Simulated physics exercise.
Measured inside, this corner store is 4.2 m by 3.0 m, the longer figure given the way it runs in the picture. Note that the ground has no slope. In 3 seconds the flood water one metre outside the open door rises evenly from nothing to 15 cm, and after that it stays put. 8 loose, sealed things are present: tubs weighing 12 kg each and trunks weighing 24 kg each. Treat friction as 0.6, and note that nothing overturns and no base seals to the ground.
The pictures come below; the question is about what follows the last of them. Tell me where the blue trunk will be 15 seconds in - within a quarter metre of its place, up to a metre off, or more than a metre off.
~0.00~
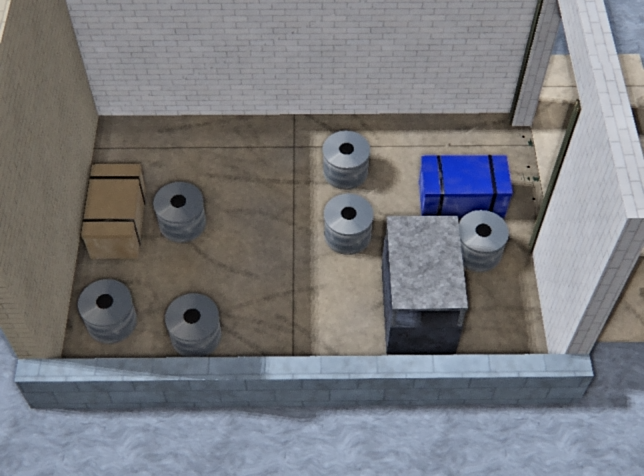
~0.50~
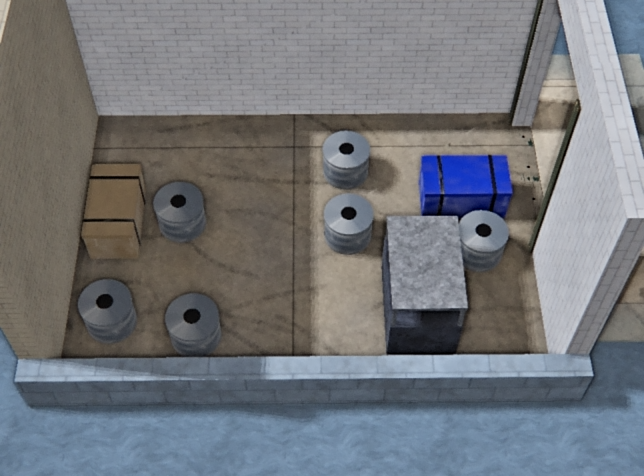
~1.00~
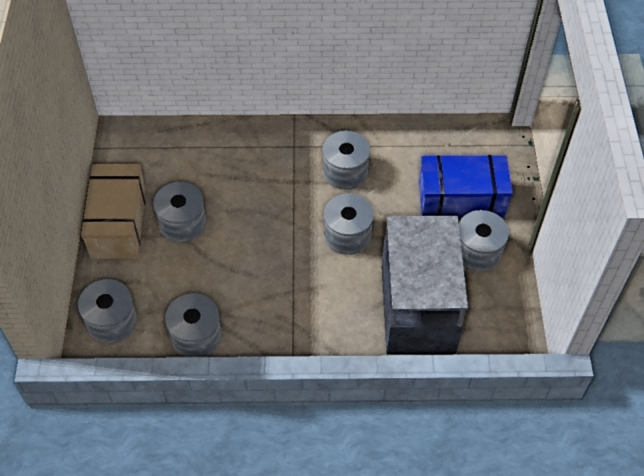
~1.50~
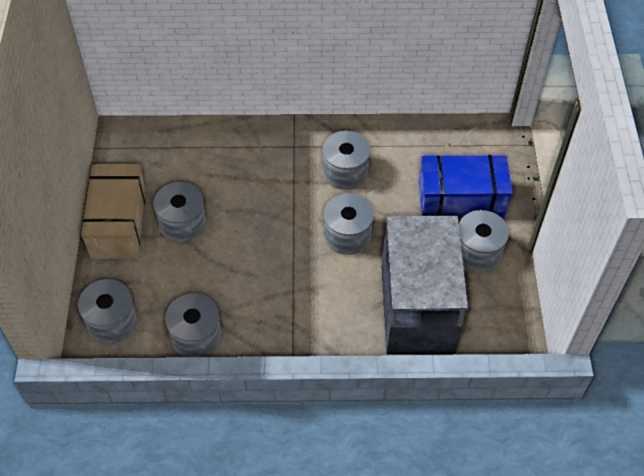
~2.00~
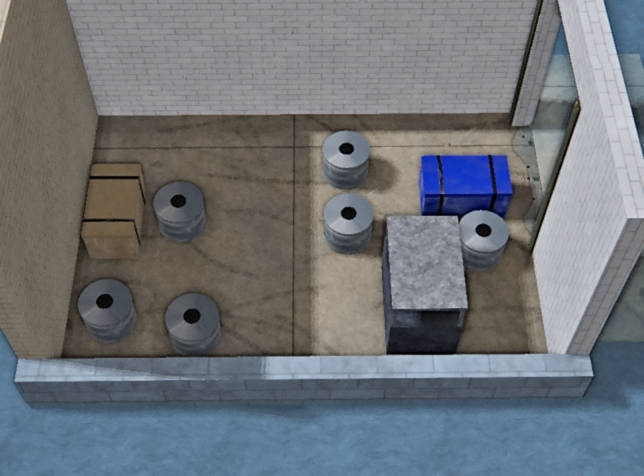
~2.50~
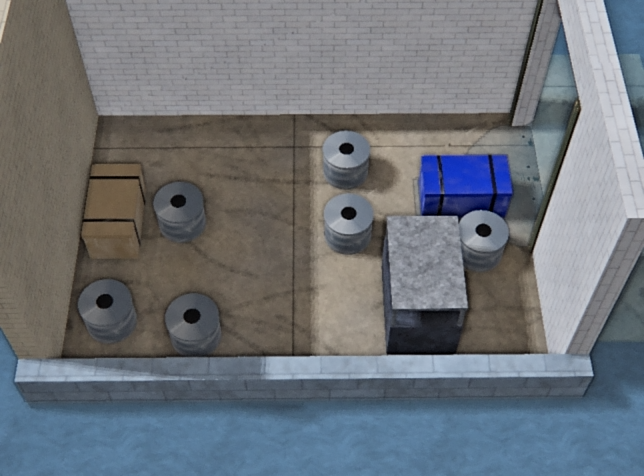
Result: A long trip.
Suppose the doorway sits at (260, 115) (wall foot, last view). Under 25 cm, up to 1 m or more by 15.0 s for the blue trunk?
The blue trunk ends up a little way over.
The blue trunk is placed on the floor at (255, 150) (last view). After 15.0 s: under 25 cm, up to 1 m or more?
Short answer, it is taken a long way.
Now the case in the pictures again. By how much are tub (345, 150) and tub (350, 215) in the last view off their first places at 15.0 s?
First 200 cm, then 50 cm.
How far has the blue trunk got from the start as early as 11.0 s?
It has shifted about 250 cm.
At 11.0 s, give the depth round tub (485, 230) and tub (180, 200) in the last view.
Roughly 6 and 12 cm.
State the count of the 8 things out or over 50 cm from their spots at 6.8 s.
It comes to 1.
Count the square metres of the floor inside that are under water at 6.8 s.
That flooded area is roughly 10.0 m2.
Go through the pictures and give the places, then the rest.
The blue trunk at (467, 174) rests on the ground; water covers 0.0 m2; 0 of 8 have shifted, in the first picture.
The blue trunk at (467, 174), on the bottom; water covers 0.0 m2; 0 of 8 have shifted, in the second picture.
The blue trunk at (467, 174), on the bottom; water covers 0.0 m2; 0 of 8 have shifted, in the third picture.
The blue trunk at (467, 174) rests on the ground; water covers 0.0 m2; 0 of 8 have shifted, in the fourth picture.
The blue trunk at (467, 174), on the bottom; water covers 0.0 m2; 0 of 8 have shifted, in the fifth picture.
The blue trunk at (467, 174), on the bottom; water covers 0.4 m2; 0 of 8 have shifted, in the sixth picture.
After 3.5 s the blue trunk is near (458, 175), 0.1 m from its start, aground; 0 afloat.
After 6.8 s the blue trunk is near (340, 157), 1.2 m from its start, aground; 0 afloat.
After 11.0 s the blue trunk is near (204, 212), 2.4 m from its start, afloat; 7 afloat.
After 15.0 s the blue trunk is near (241, 261), 2.3 m from its start, afloat; 8 afloat.
